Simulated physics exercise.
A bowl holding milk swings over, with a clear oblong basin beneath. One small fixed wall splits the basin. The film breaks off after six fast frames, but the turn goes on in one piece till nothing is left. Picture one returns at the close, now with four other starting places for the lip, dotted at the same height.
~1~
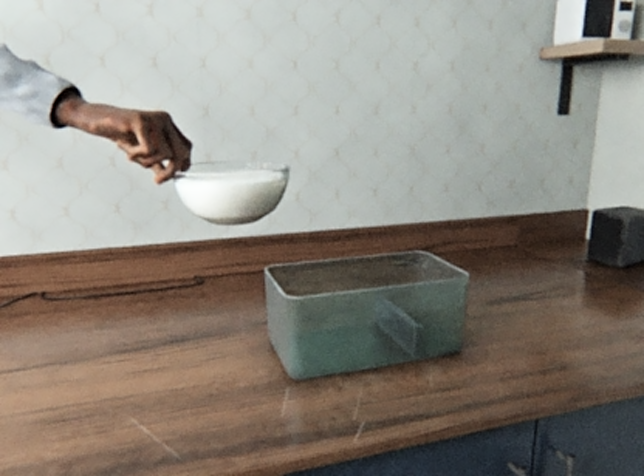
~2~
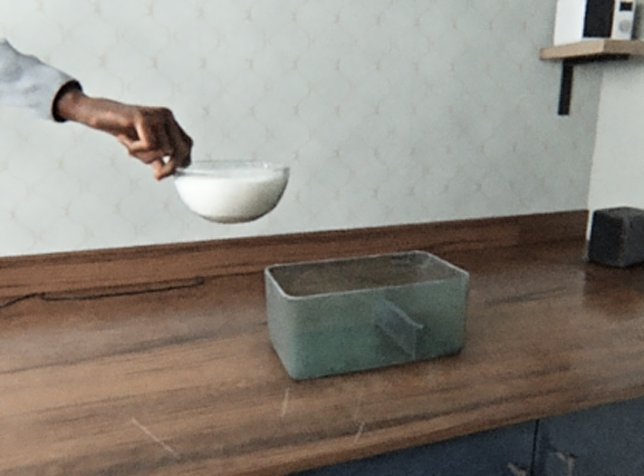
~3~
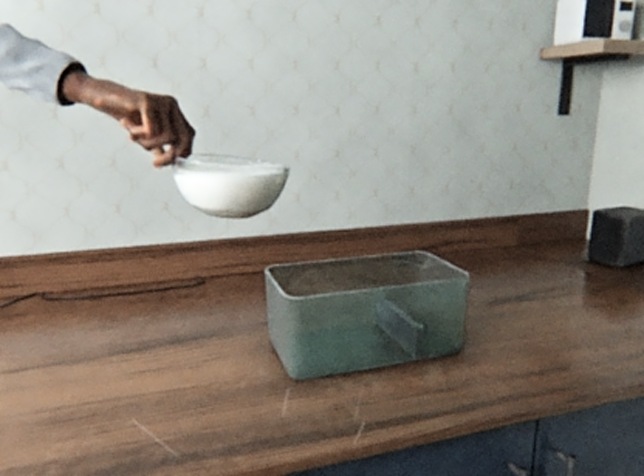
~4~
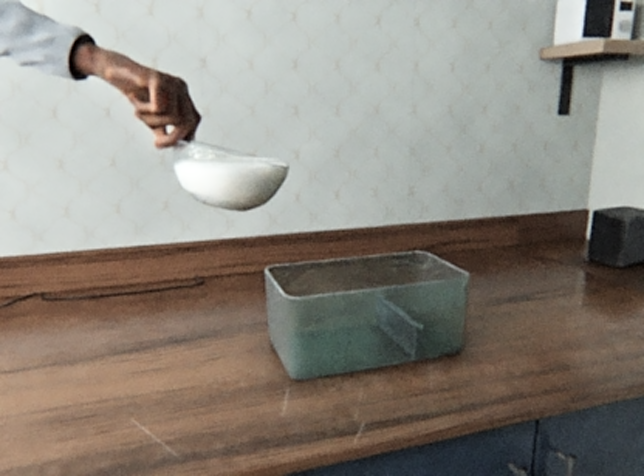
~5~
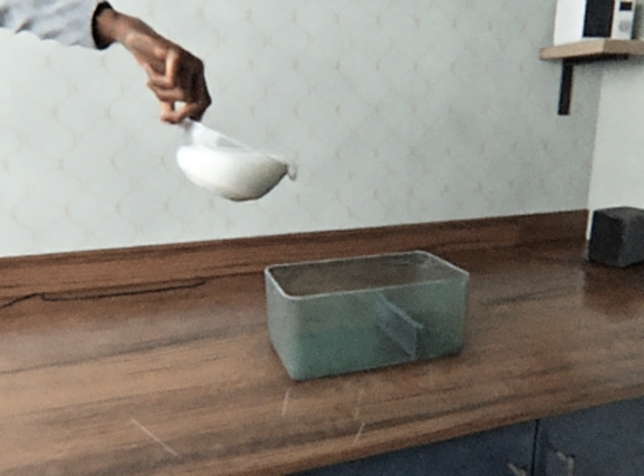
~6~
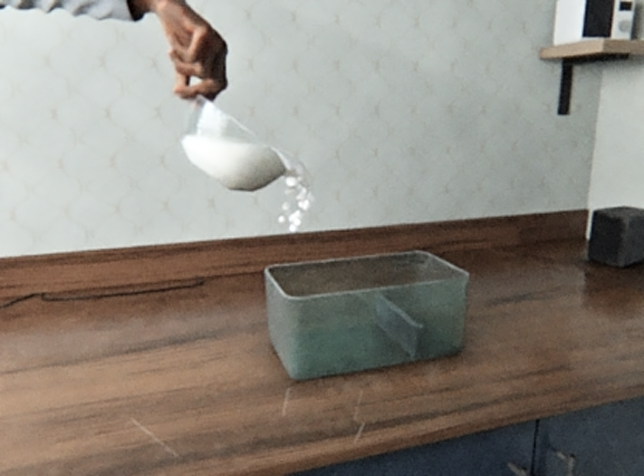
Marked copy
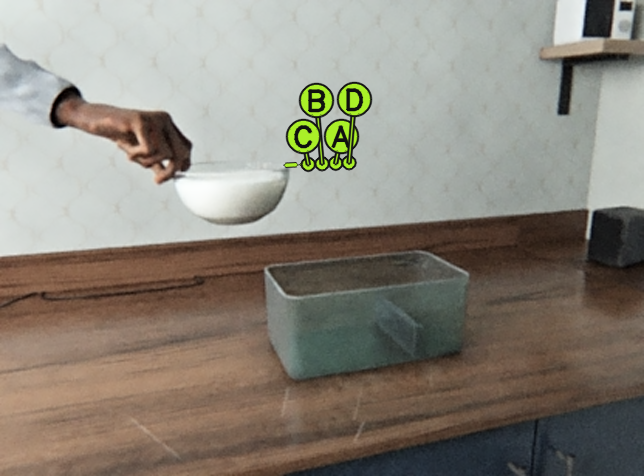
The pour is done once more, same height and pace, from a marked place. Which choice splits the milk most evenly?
It is B.
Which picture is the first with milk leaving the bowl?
Picture 4.
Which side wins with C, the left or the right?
The left one.
On the marked copy, A at (335, 163); B at (322, 163); C at (308, 164); D at (349, 162).
For dot A, about 34 % ends left of the wall and 64 % right of it.
For dot B, about 43 % ends left of the wall and 54 % right of it.
For dot C, about 64 % ends left of the wall and 33 % right of it.
For dot D, about 31 % ends left of the wall and 64 % right of it; 5 % is lost outside.
